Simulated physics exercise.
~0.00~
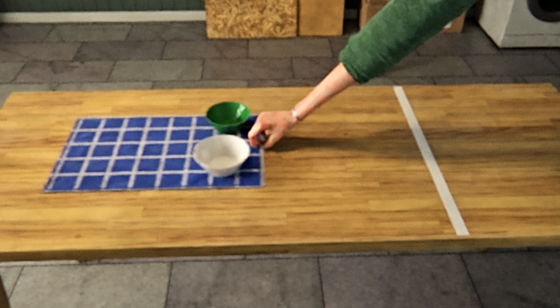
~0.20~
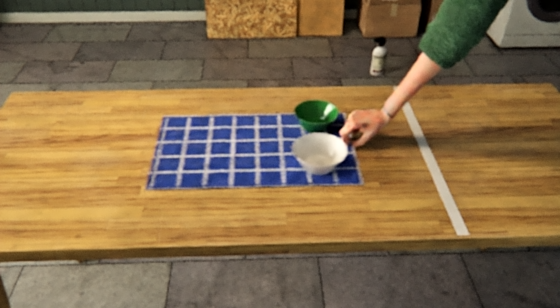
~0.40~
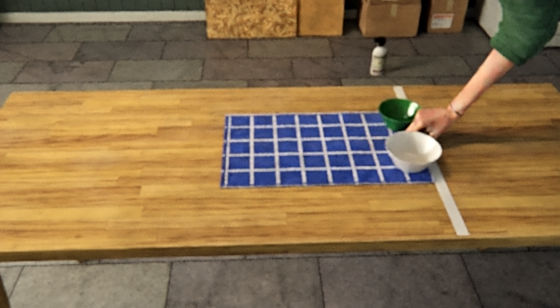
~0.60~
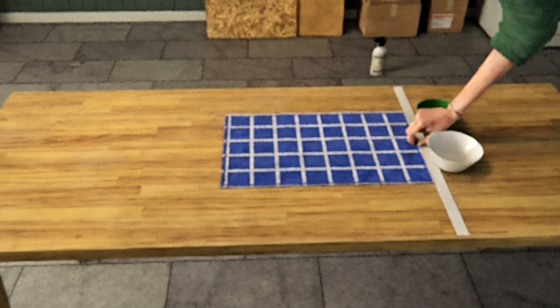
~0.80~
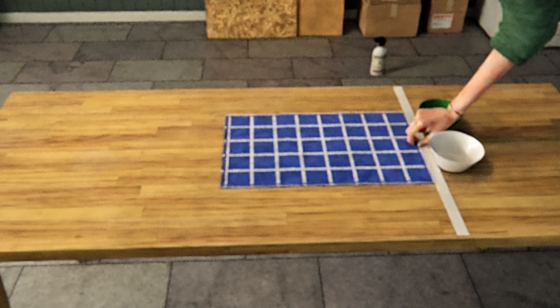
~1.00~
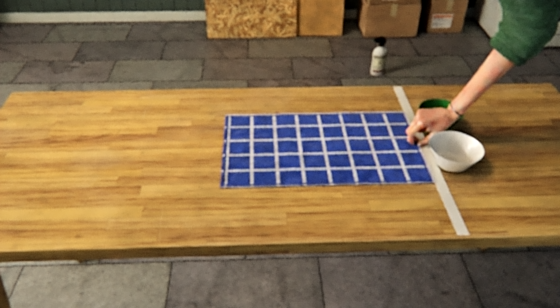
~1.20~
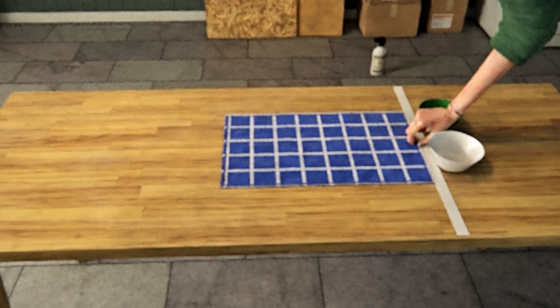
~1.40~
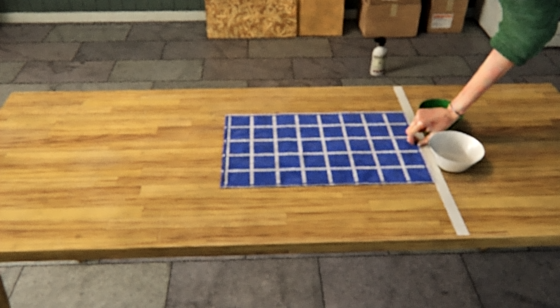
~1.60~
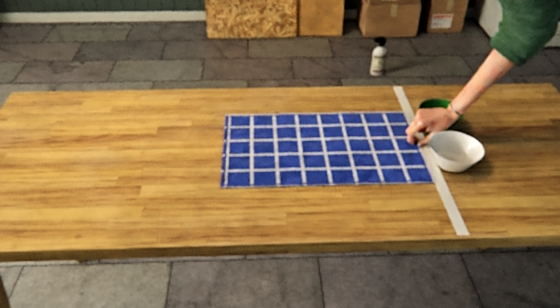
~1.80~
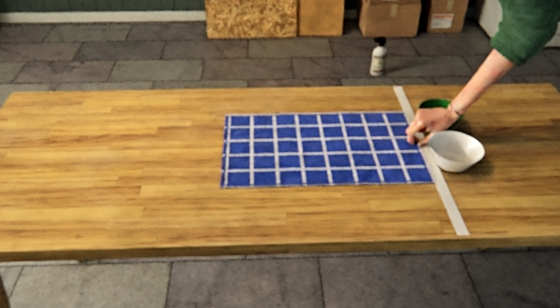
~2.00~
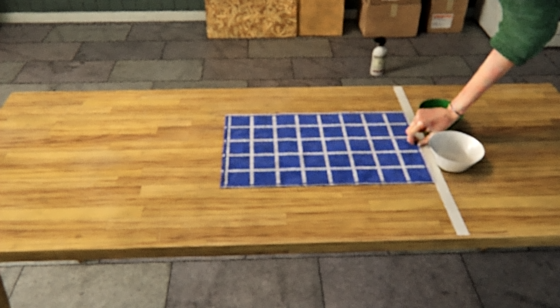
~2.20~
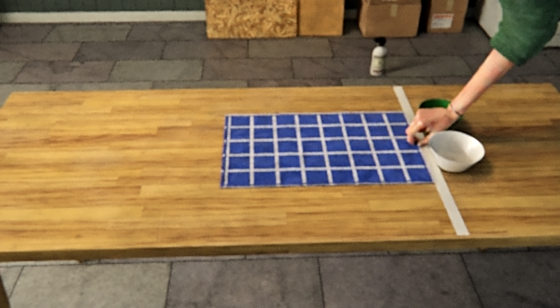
To begin with, a hand reaching from a green sleeve holds the right edge of a blue place mat with white grid lines, which carries a white bowl and a green bowl across a wooden table. The hand pulls the mat to the right, and both bowls ride along with it towards a strip of pale tape. At the tape the hand and the mat stop, but the bowls keep sliding right, off the front edge of the cloth. They come to rest upright on the bare wood, the green one partly hidden behind the hand, and everything stays still.
